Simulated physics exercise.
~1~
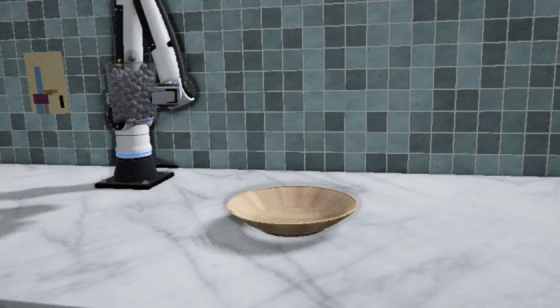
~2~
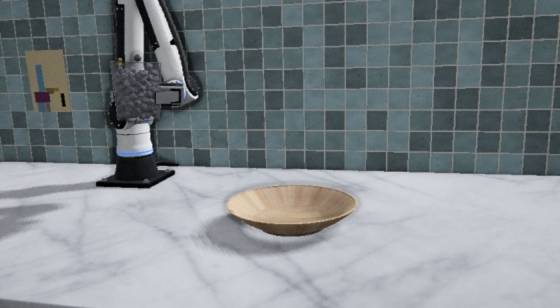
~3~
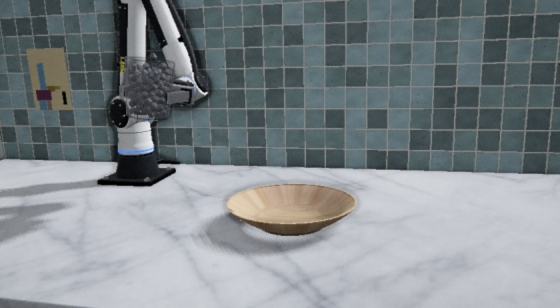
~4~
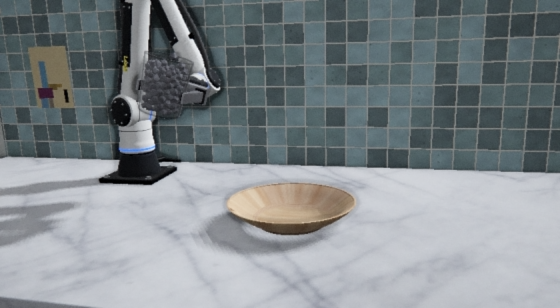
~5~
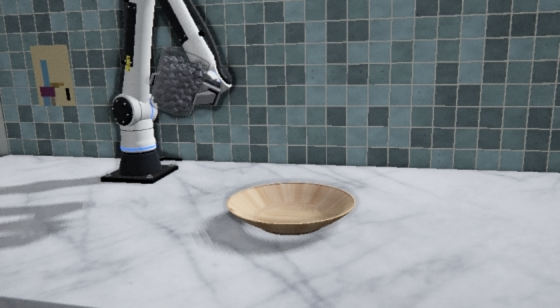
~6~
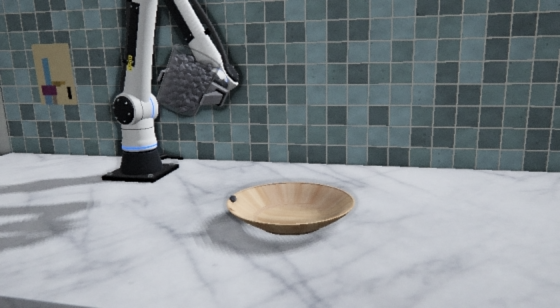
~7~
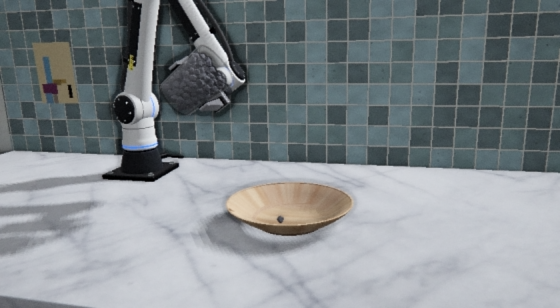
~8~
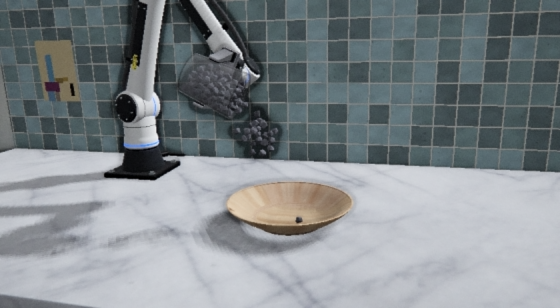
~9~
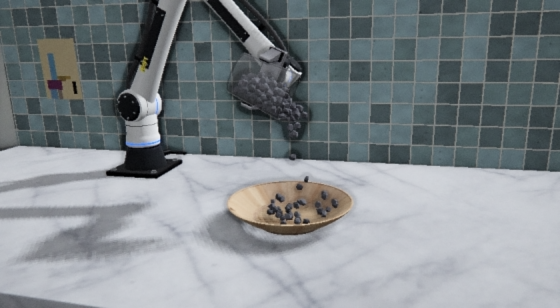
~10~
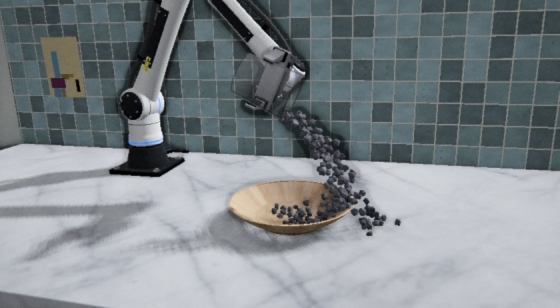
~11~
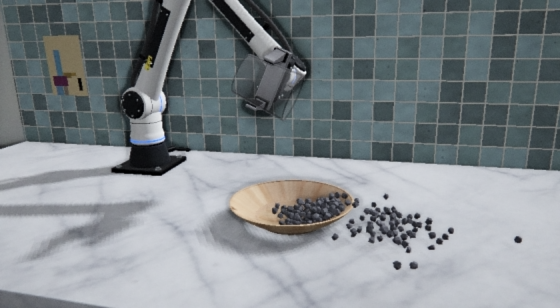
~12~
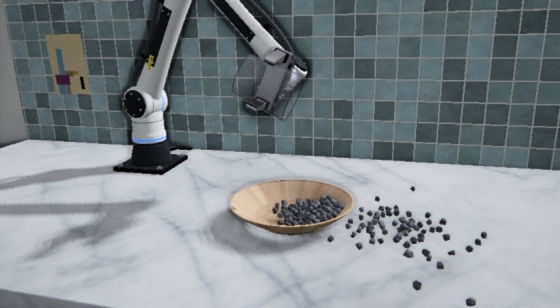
A robot arm swung a cup of small dark pebbles to the right and tipped it over a shallow wooden bowl, pouring them all out; many landed in the bowl, while the rest spilled past its right side and scattered across the marble counter.
